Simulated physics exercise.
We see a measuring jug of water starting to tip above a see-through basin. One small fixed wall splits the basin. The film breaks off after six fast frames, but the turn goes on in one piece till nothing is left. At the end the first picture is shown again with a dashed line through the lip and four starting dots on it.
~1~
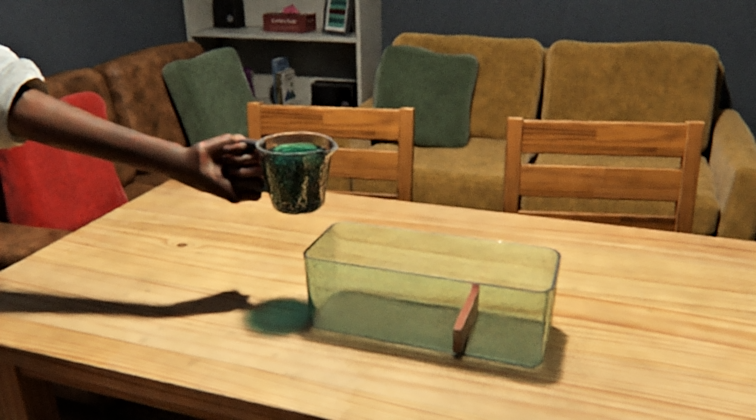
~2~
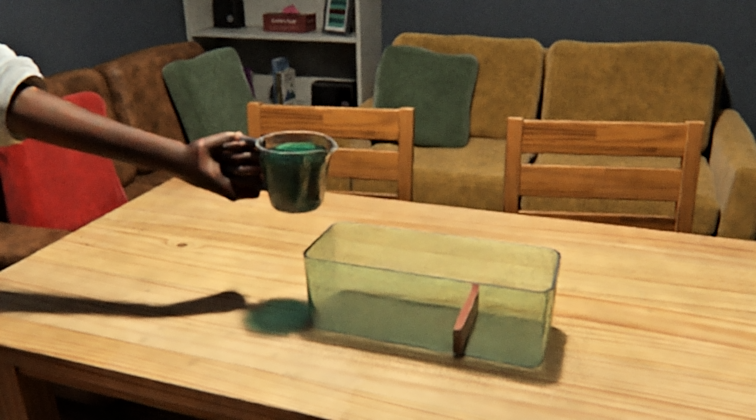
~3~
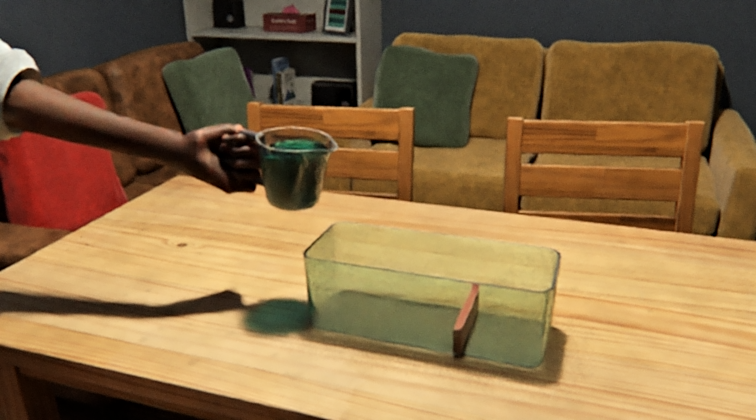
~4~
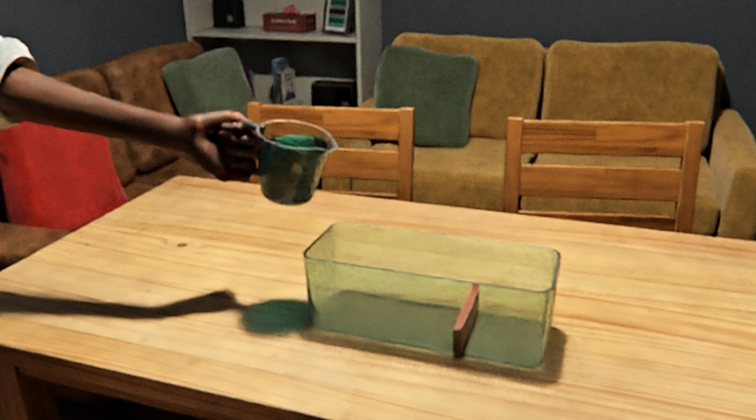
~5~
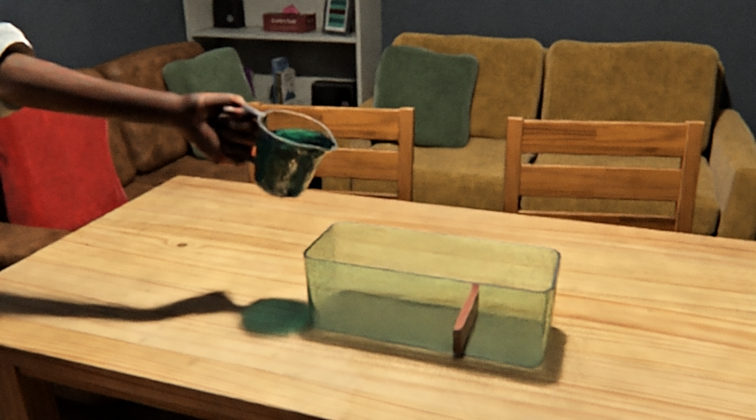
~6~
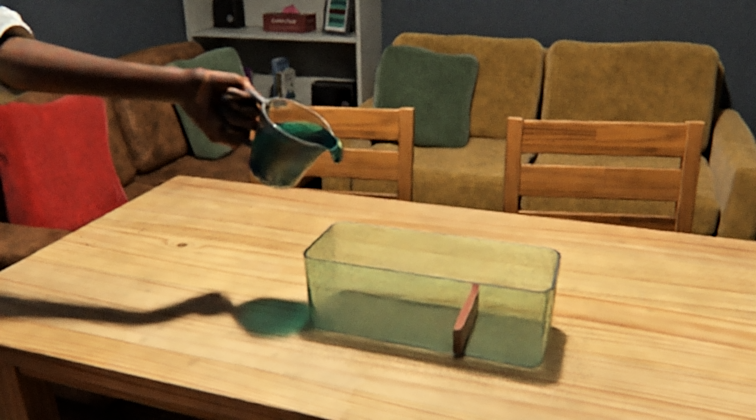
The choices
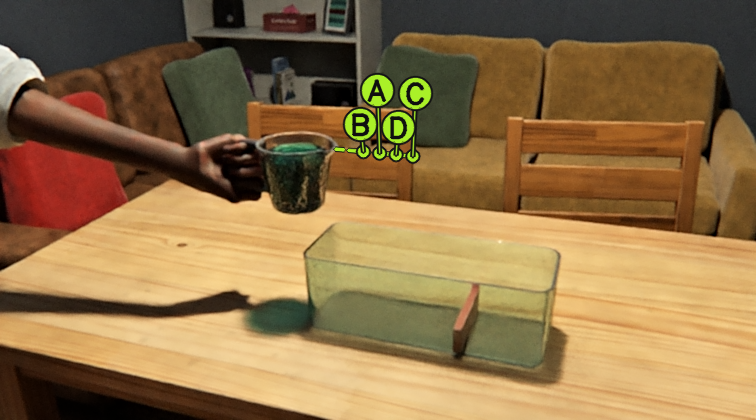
In this clip, a hand holds a clear measuring jug of green liquid upright above a see-through basin with a low reddish-brown divider on a wooden table, then gradually tilts it rightward until liquid begins slipping over its lip.
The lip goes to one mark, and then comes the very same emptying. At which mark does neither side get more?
I would pick spot D.
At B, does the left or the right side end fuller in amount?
More ends on the left.
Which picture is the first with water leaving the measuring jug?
In picture 6.
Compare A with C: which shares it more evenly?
C.
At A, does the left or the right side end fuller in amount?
More ends on the left.
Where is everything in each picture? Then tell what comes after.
Upright, lip at (335, 149); basin from (311, 324) to (544, 366); top of the wall at (467, 307); nothing has left yet.
Upright, lip at (335, 149); nothing has left yet.
Tipped about 5°, lip at (335, 149); nothing has left yet.
Tipped about 12°, lip at (335, 149); nothing has left yet.
Tipped about 20°, lip at (335, 148); nothing has left yet.
Tipped about 31°, lip at (334, 148); water is over the lip, down to (339, 160).
On the marked copy, A at (379, 153); B at (363, 151); C at (412, 156); D at (396, 154).
With A, about 91 % ends left of the wall and 5 % right of it; 4 % is lost outside.
With B, about 88 % ends left of the wall and 8 % right of it; 4 % is lost outside.
With C, about 15 % ends left of the wall and 83 % right of it.
With D, about 56 % ends left of the wall and 42 % right of it.
